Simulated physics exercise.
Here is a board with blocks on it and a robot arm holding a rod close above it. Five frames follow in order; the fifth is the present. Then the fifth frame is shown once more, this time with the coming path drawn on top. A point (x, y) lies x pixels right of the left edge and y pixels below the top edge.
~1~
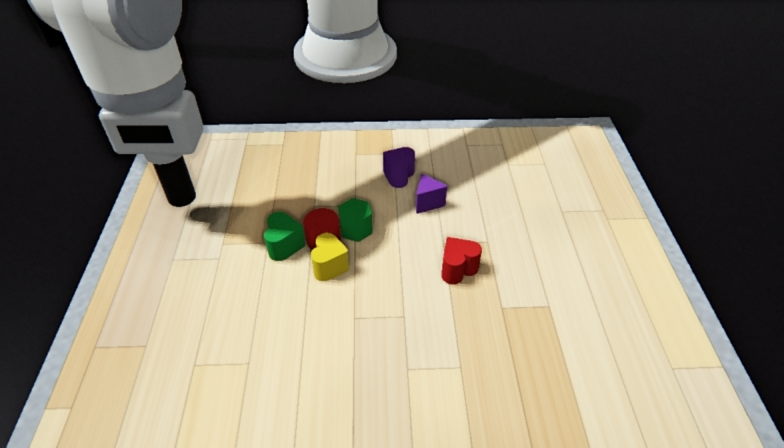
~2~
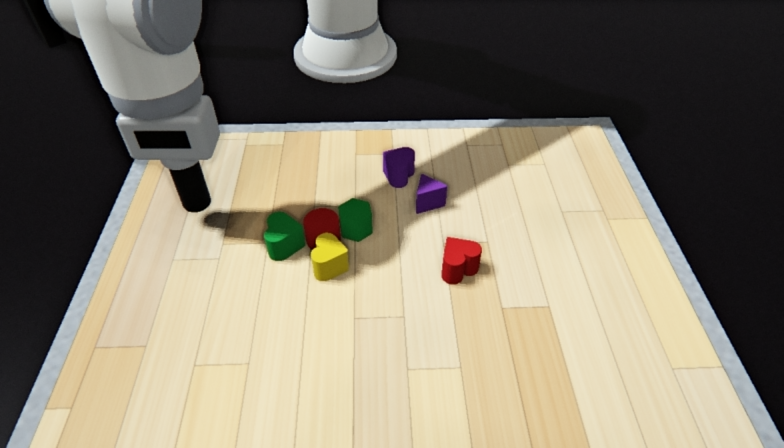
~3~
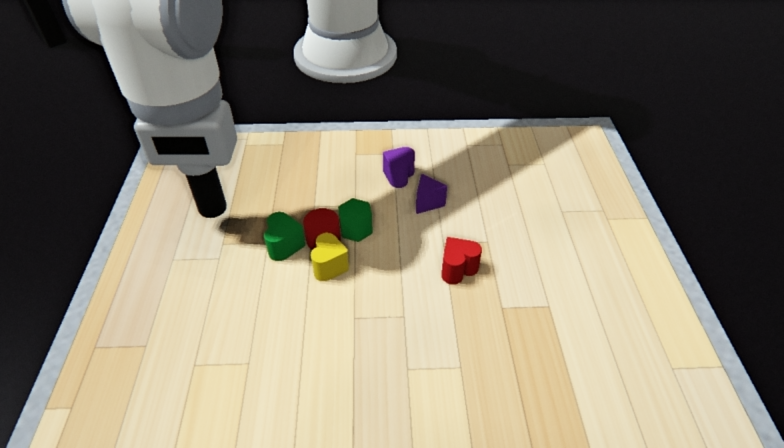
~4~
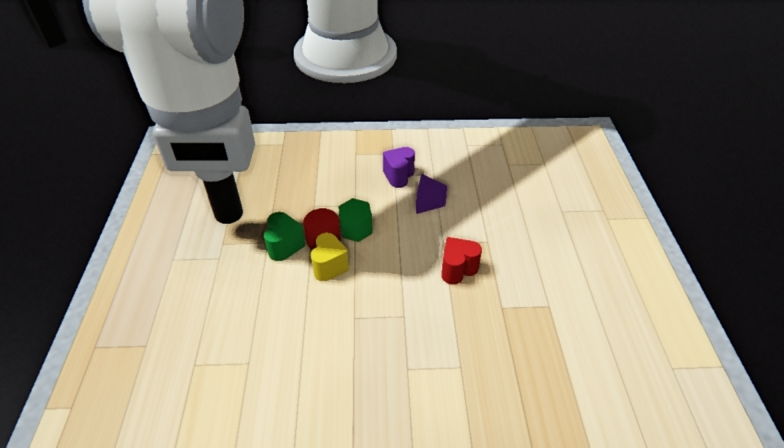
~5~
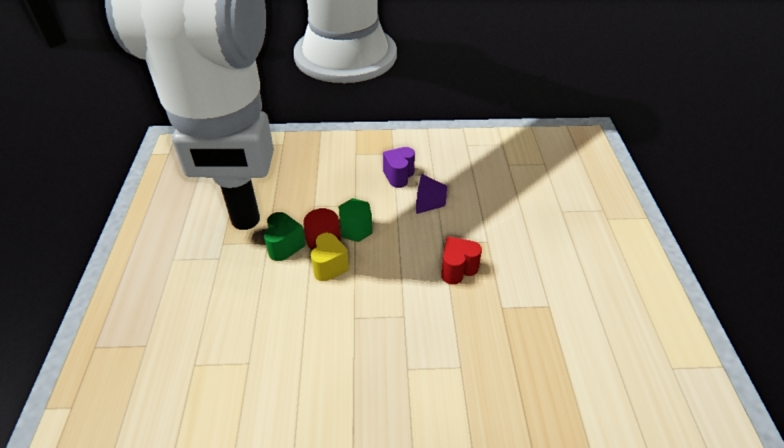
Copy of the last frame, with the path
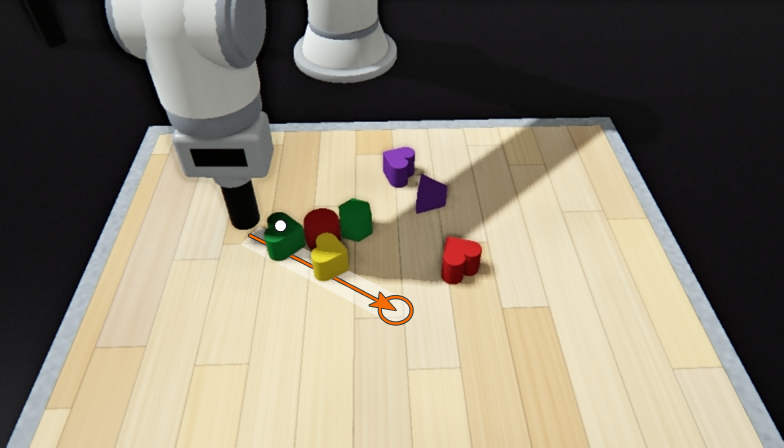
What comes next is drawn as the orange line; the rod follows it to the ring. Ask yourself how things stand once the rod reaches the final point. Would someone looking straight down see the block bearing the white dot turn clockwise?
That would be a no.
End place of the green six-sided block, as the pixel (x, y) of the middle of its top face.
I think it will end close to (370, 201).
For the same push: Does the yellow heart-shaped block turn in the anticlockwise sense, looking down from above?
No
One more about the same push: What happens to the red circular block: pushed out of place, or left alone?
It is shifted.
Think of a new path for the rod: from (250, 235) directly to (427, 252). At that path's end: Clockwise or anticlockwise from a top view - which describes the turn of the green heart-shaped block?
The block turns clockwise.
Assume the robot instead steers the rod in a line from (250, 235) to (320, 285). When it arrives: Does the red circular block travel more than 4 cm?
I believe not.
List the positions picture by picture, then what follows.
The first picture shows tip of the rod (183, 199), middles of tops, green heart-shaped block (281, 226), red circular block (321, 220), yellow heart-shaped block (328, 248), green six-sided block (355, 209).
The second picture shows rod (198, 204), nothing pushed.
The third picture shows rod (213, 210), nothing pushed.
The fourth picture shows rod (229, 216), nothing pushed.
The fifth picture shows rod (246, 221), green heart-shaped block (281, 226), red circular block (321, 220), yellow heart-shaped block (328, 248), green six-sided block (355, 209).
The line goes in a line from (250, 235) to (396, 310); the dot is on the green heart-shaped block.
What follows on the original path. One third of the way, rod (293, 244); green heart-shaped block (321, 241); red circular block (344, 221); yellow heart-shaped block (342, 257), turned 40° clockwise; green six-sided block (369, 202).
Two thirds of the way, rod (342, 269); green heart-shaped block (372, 259); red circular block (355, 223); yellow heart-shaped block (390, 279), turned 30° clockwise; green six-sided block (370, 201).
At the end, rod (396, 296); green heart-shaped block (398, 263), turned 65° anticlockwise; red circular block (355, 223); yellow heart-shaped block (433, 291), turned 30° clockwise; green six-sided block (370, 201).
